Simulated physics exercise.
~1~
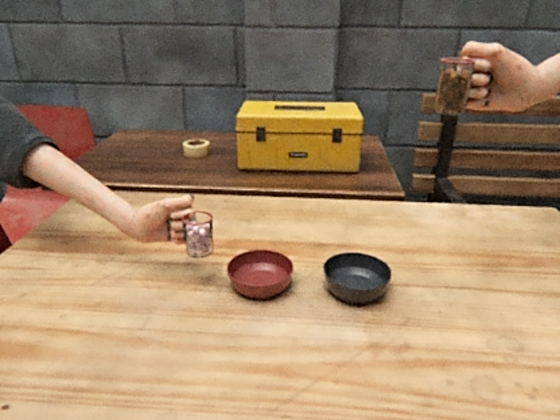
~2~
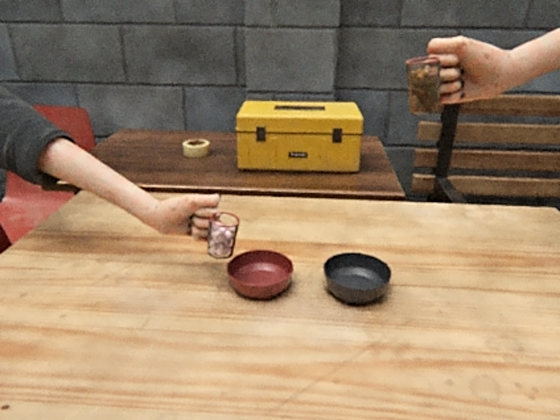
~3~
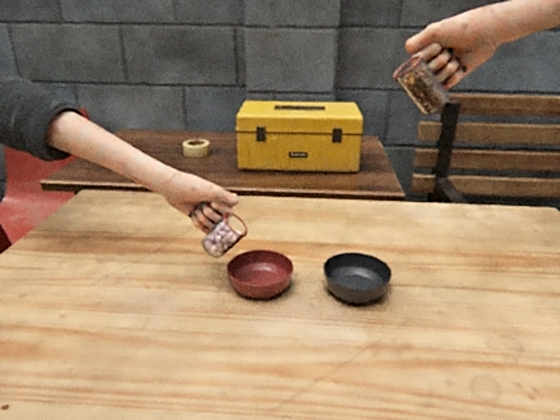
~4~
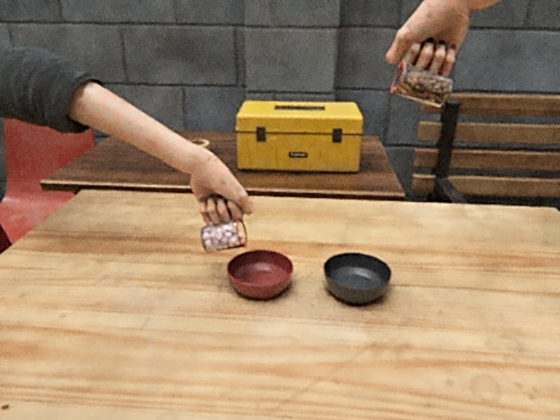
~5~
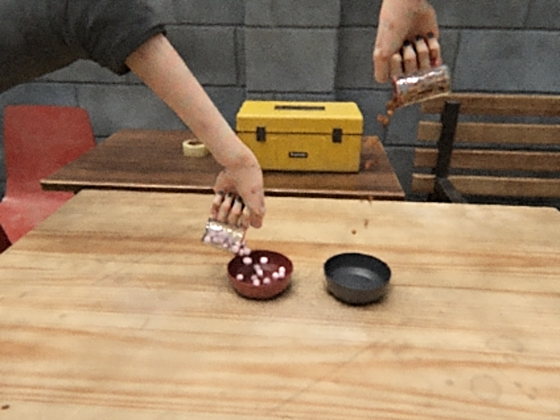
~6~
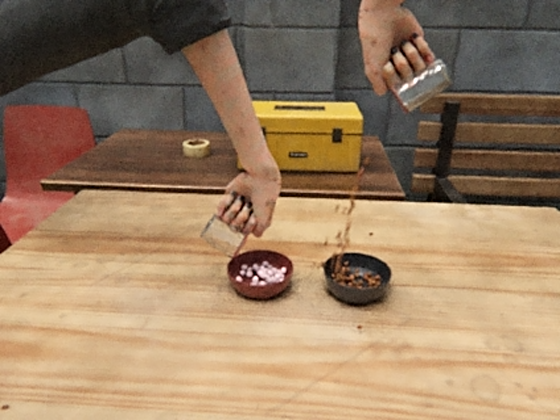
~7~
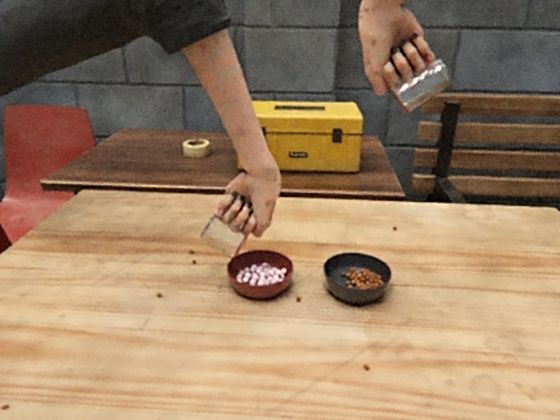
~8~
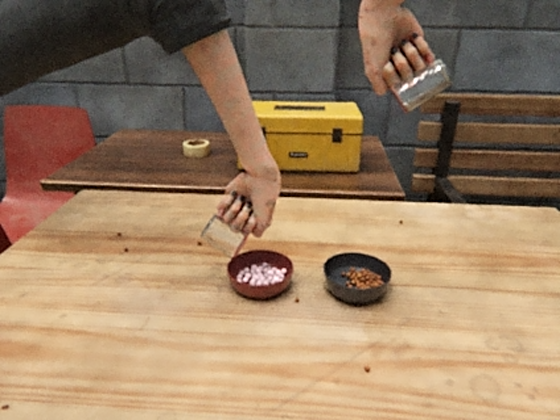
Two hands tipped small cups over shallow dishes on a wooden table, the left pouring pinkish-white bits from low down into the red dish, the right dropping brown bits from higher into the dark one, where most landed but a few scattered across the table.
